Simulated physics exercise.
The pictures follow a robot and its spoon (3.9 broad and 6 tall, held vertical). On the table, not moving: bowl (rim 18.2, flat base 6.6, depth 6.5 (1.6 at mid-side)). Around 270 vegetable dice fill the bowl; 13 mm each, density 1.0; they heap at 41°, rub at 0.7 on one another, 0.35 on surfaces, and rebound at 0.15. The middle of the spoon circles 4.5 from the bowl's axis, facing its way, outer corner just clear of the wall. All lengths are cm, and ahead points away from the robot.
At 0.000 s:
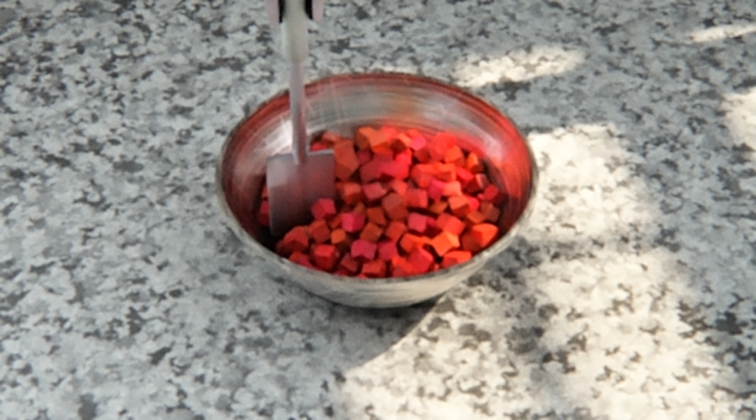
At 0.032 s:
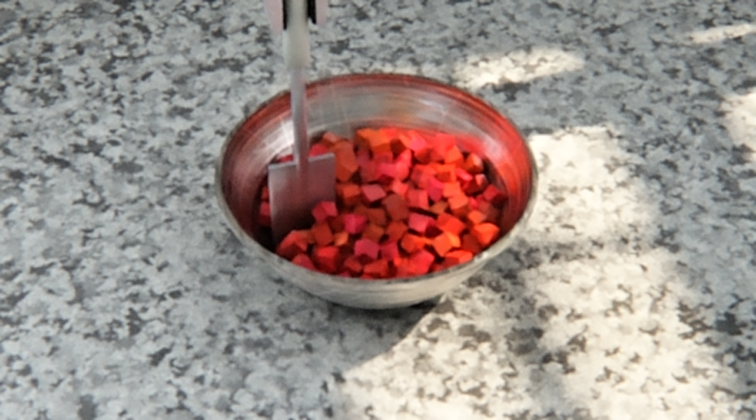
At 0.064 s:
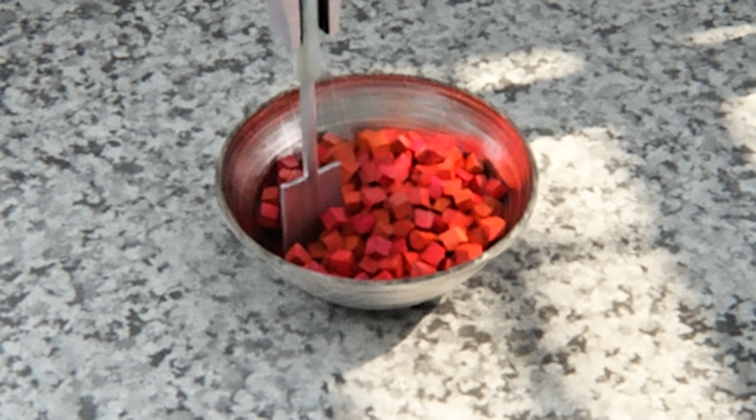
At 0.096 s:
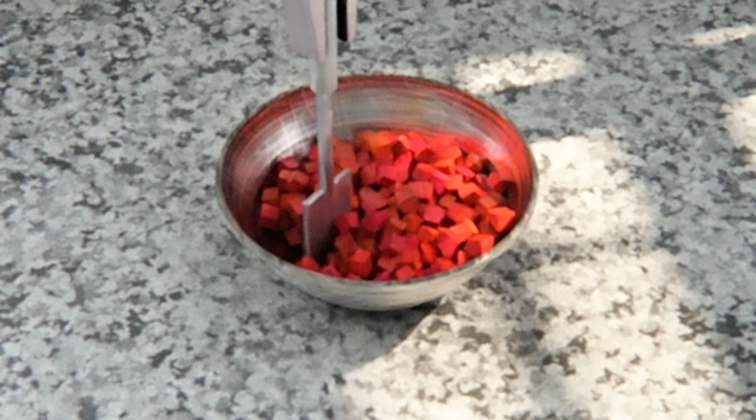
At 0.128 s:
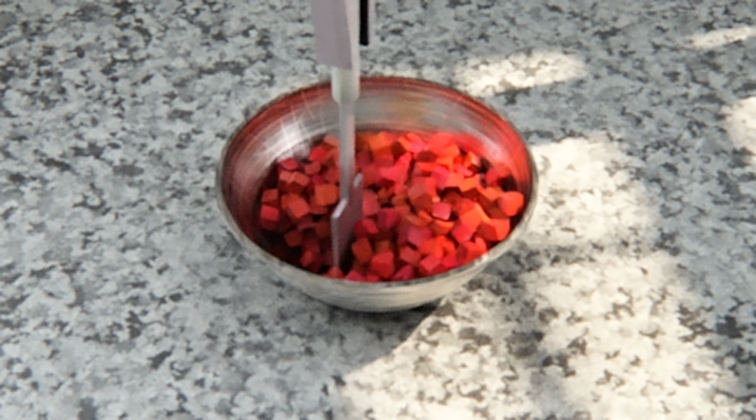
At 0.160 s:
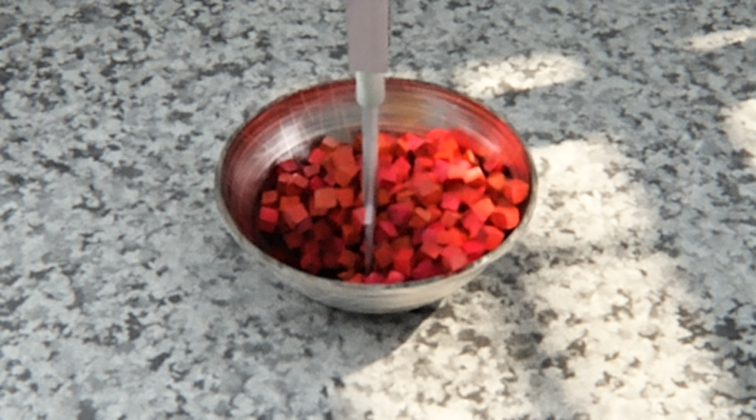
Upright spatula-like tool sweeping from the left toward the near middle of a metal bowl, turning edge-on among red and orange cubes.
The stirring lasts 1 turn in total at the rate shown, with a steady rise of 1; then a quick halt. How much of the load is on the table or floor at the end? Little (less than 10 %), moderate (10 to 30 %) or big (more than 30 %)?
On the table or floor the share is moderate, 10 to 30 %.
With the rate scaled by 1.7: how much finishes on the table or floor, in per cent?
Some 40 per cent.
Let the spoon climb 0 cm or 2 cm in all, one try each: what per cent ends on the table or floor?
About 25 and 20 per cent.
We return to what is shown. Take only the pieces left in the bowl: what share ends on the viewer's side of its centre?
Some 70 per cent.
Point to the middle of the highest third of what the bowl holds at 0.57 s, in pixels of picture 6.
At about (282, 157).
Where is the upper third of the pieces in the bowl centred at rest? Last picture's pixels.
At about (331, 257).
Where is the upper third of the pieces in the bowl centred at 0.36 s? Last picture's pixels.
Near (433, 132).
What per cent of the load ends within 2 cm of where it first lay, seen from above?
Roughly 10 per cent.
By 0.36 s, 185° round, highest piece 9 above the table; 259 in the bowl, 5 on the table or floor, 9 in flight or on the tool.
By 0.57 s, 294° round, highest piece 10 above the table; 230 in the bowl, 32 on the table or floor, 11 in flight or on the tool.
By 0.87 s, 0° round, highest piece 8 above the table; 216 in the bowl, 56 on the table or floor, 1 in flight or on the tool.
By 1.57 s, 0° round, highest piece 8 above the table; 216 in the bowl, 57 on the table or floor.
Final count, 216 in the bowl, 57 on the table or floor. That is 21 % on the table or floor.
